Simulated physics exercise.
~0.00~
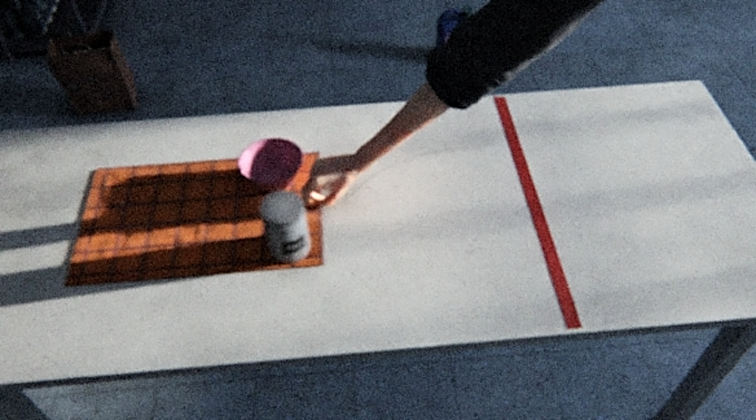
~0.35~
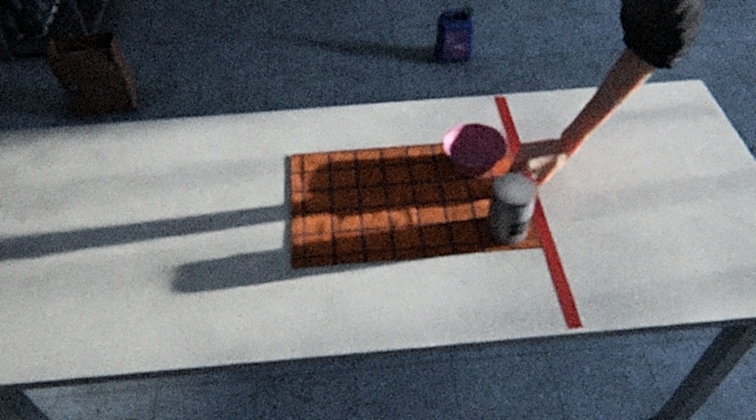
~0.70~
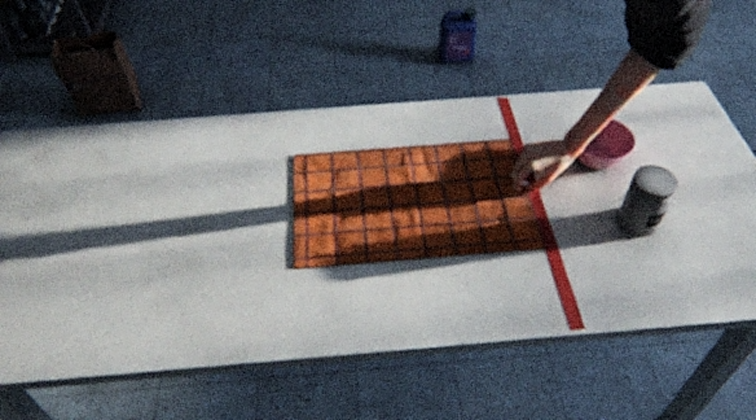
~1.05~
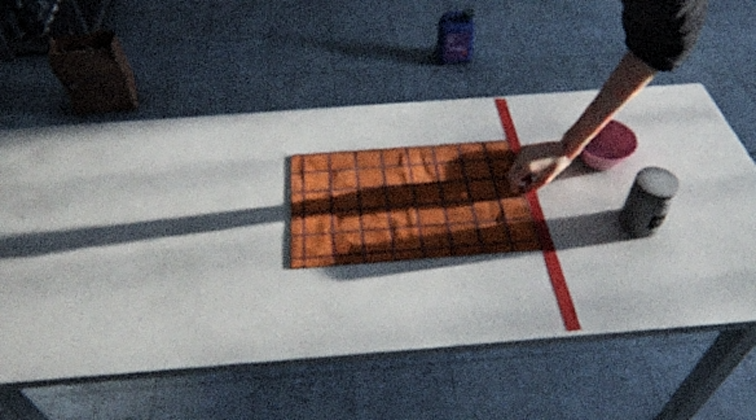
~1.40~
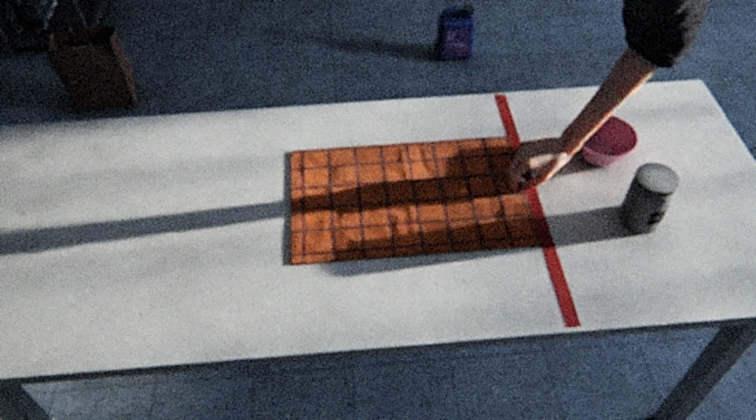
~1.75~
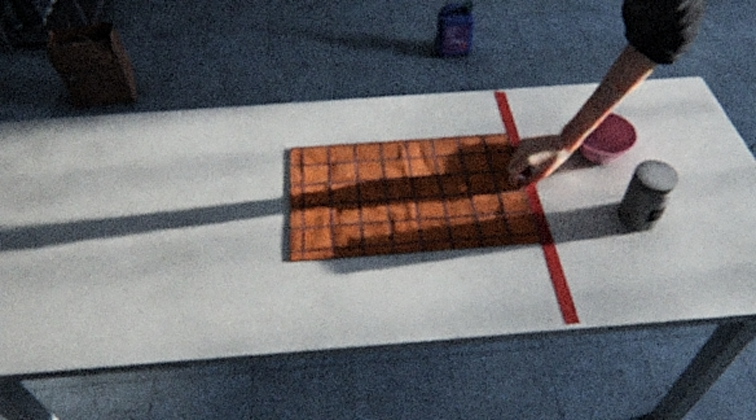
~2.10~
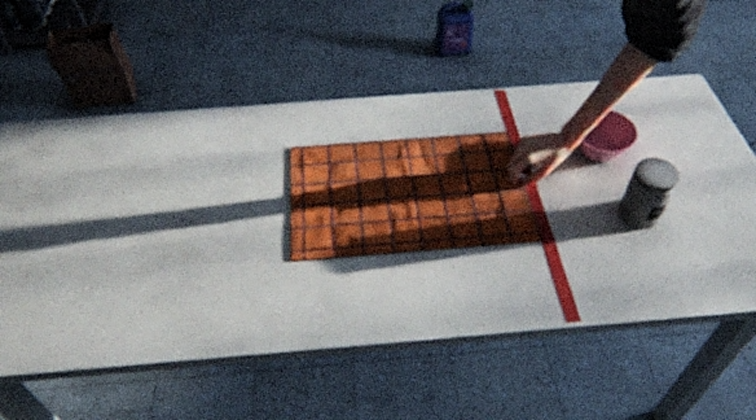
On a long white table in a blue-floored room, seen from above by a slightly swaying camera, a pink bowl and a grey jar sit near the right edge of an orange checked place mat. A red strip of tape crosses the table farther right. A hand pulls the mat rightward, carrying both along, and its leading edge stops at the tape. The jar and the bowl keep sliding right, off the front of the cloth and past the tape. They come to rest on the bare table, the jar still upright, while the hand stays at the mat's edge.
